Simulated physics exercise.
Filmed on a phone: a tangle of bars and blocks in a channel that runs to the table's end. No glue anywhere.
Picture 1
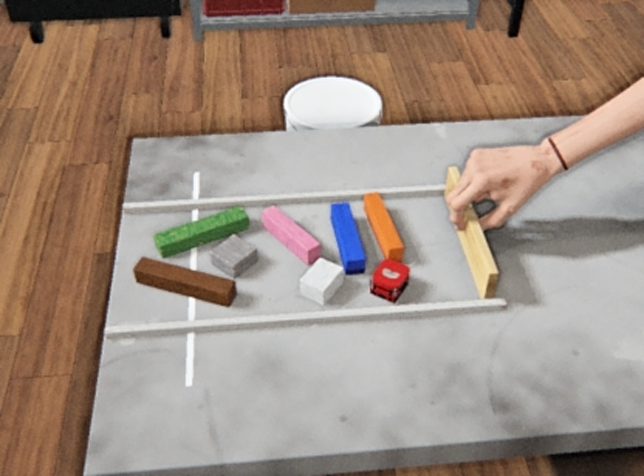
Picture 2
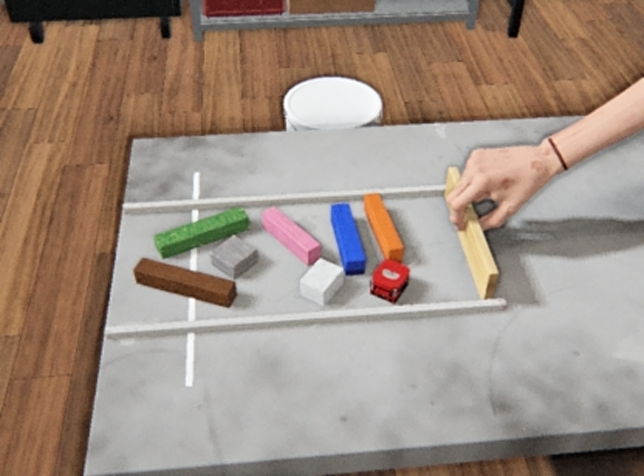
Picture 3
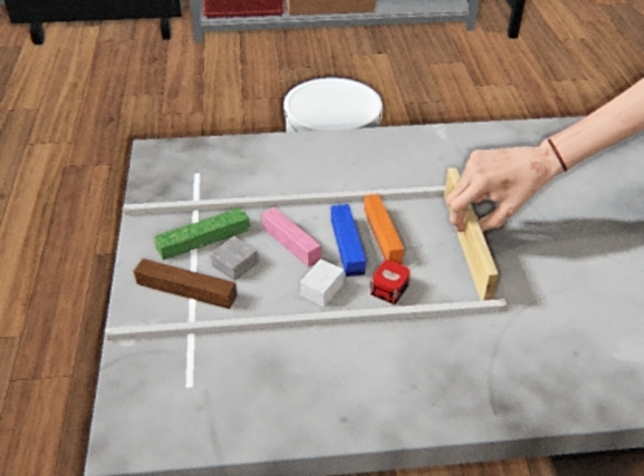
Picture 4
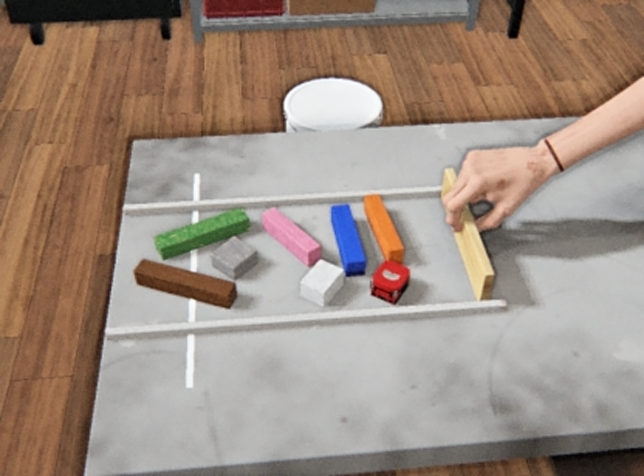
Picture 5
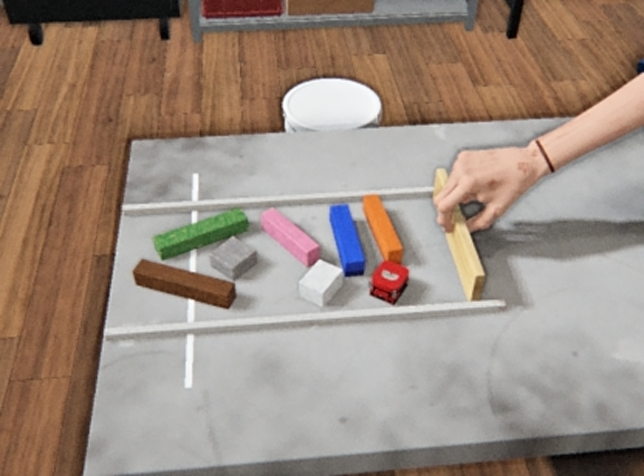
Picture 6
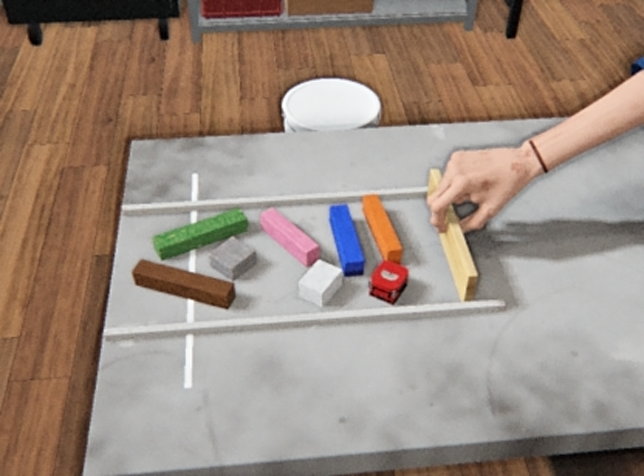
A hand holding a pale wooden board stayed nearly still at first, then slid it slightly left between two rails, while the colored bars, small blocks and red case lay still.
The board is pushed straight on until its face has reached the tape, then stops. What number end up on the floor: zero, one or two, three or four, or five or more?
Outcome: The number that fall off is one or two.
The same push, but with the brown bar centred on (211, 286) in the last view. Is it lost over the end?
Then it goes over.
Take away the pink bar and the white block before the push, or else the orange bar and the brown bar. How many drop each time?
It would be 0 and 0.
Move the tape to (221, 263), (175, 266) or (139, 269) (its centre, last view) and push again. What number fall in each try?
In that order 0, 3 and 5.
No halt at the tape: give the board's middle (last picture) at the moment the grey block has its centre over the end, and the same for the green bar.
About (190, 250), and (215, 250) for the other.
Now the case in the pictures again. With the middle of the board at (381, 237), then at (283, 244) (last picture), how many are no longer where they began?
The counts are 2 and 8.
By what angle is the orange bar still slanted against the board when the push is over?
Some 0 degrees.
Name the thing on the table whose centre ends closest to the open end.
The grey block ends nearest.
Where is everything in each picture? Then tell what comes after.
In the first picture, brown bar (185, 282); green bar (203, 232); grey block (234, 257); board (469, 231); tape (193, 263).
In the second picture, green bar (203, 232); orange bar (383, 228).
In the third picture, grey block (235, 258); pink bar (291, 237).
In the fourth picture, brown bar (186, 284); red case (390, 283).
In the fifth picture, green bar (202, 234); white block (321, 283).
In the sixth picture, brown bar (184, 284); green bar (201, 234); grey block (233, 258); board (450, 233); tape (192, 265).
Soon after, none off yet; brown bar at rest near (184, 284); green bar at rest near (201, 234); grey block at rest near (233, 258).
Then, none off yet; brown bar at rest near (184, 284); green bar at rest near (198, 234); grey block moving near (223, 259).
Further on, none off yet; brown bar moved a little near (121, 286); green bar moved about its own width near (131, 242); grey block moved well along near (152, 264).
At rest, the number that fall off is one or two; fallen, green bar and brown bar.
